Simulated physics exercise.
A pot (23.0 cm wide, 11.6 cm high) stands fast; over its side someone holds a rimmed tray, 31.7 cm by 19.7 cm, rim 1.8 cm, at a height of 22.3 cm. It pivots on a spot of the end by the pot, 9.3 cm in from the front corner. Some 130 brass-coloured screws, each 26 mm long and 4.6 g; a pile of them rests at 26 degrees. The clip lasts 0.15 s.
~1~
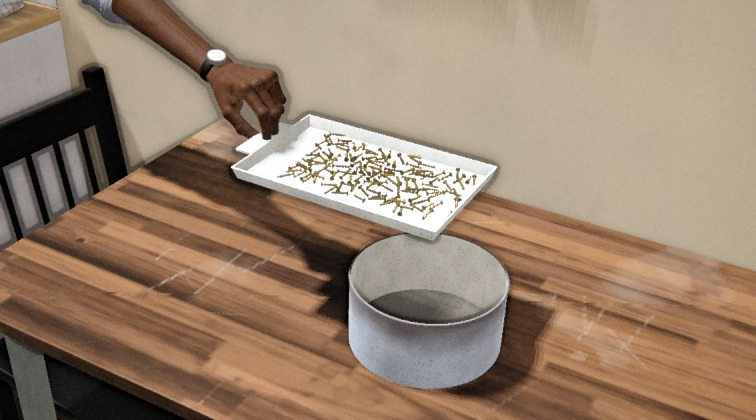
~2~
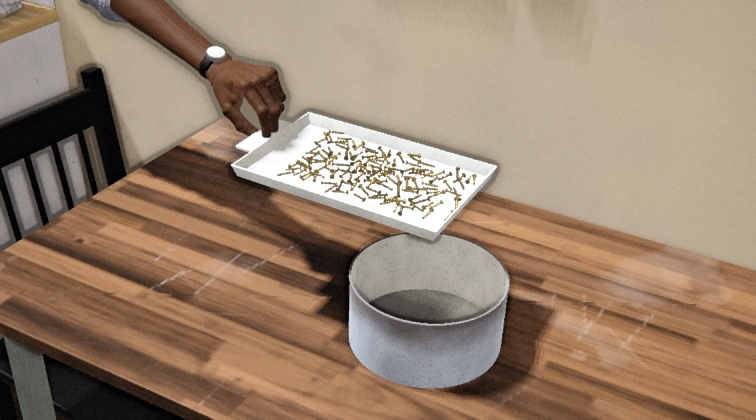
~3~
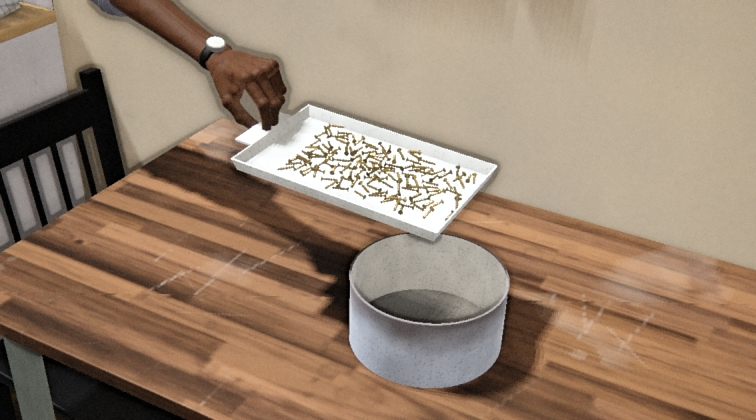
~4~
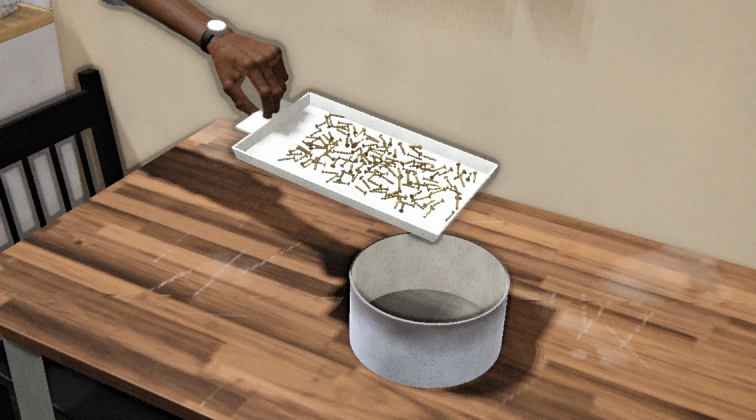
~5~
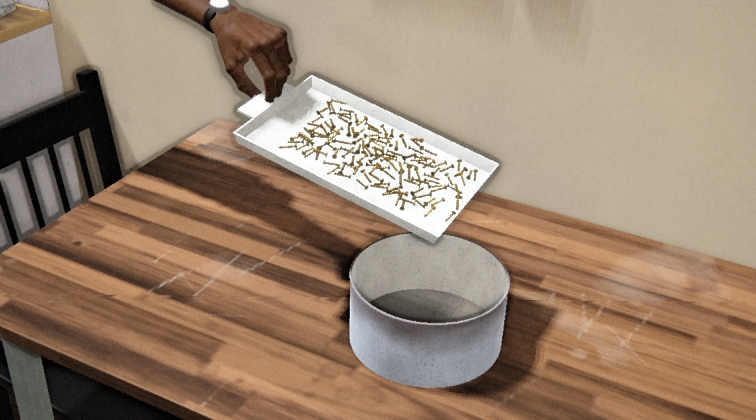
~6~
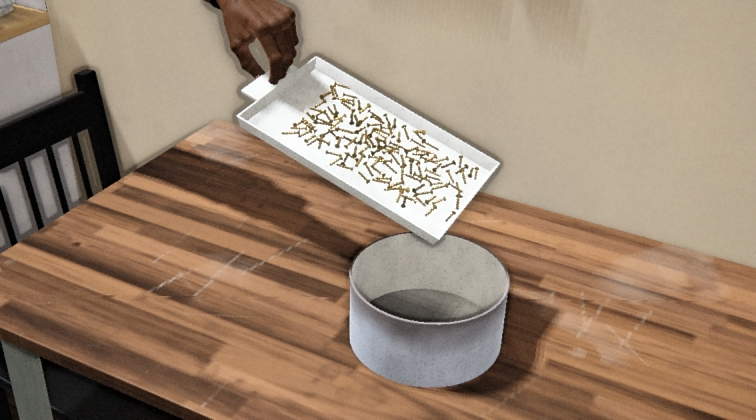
A wooden table with scuffed, striped planks stands against a beige wall, seen from above at an angle by a still camera. A hand with a pale-faced wristwatch grips the left end of a white rimmed tray scattered with many small brass-coloured screws, its right end above a grey-white pot, with a black chair at left. The hand slowly raises the tray's left end, steepening its slope toward the right, while the screws show little movement across it.
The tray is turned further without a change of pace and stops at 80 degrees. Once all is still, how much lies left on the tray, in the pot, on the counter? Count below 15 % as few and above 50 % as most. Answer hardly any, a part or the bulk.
Tray: Hardly any, pot: A part, counter: The bulk.
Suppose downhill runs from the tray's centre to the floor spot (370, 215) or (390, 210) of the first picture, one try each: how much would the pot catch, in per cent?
Some 75 and 80 per cent.
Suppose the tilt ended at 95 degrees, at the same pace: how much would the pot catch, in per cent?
In that case some 45 per cent.
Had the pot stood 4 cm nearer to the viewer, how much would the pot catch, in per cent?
It would be near 45 per cent.
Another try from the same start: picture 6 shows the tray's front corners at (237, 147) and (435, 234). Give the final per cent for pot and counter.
Pot 85, counter 15.
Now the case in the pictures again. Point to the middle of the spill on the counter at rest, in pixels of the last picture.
At about (556, 406).
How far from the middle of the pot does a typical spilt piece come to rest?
Some 26 cm.
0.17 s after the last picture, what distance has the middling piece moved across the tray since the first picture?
About 2 cm.
Then, 0.17 s after the last picture, tilt 53 degrees; the tray holds 100 %, the pot 0 %.
Then, 0.27 s after the last picture, tilt 73 degrees; the tray holds 100 %, the pot 0 %.
Then, 0.51 s after the last picture, tilt 80 degrees; the tray holds 5 %, the pot 35 %.
In the end, tray 0 %, pot 40 %, counter 60 %.
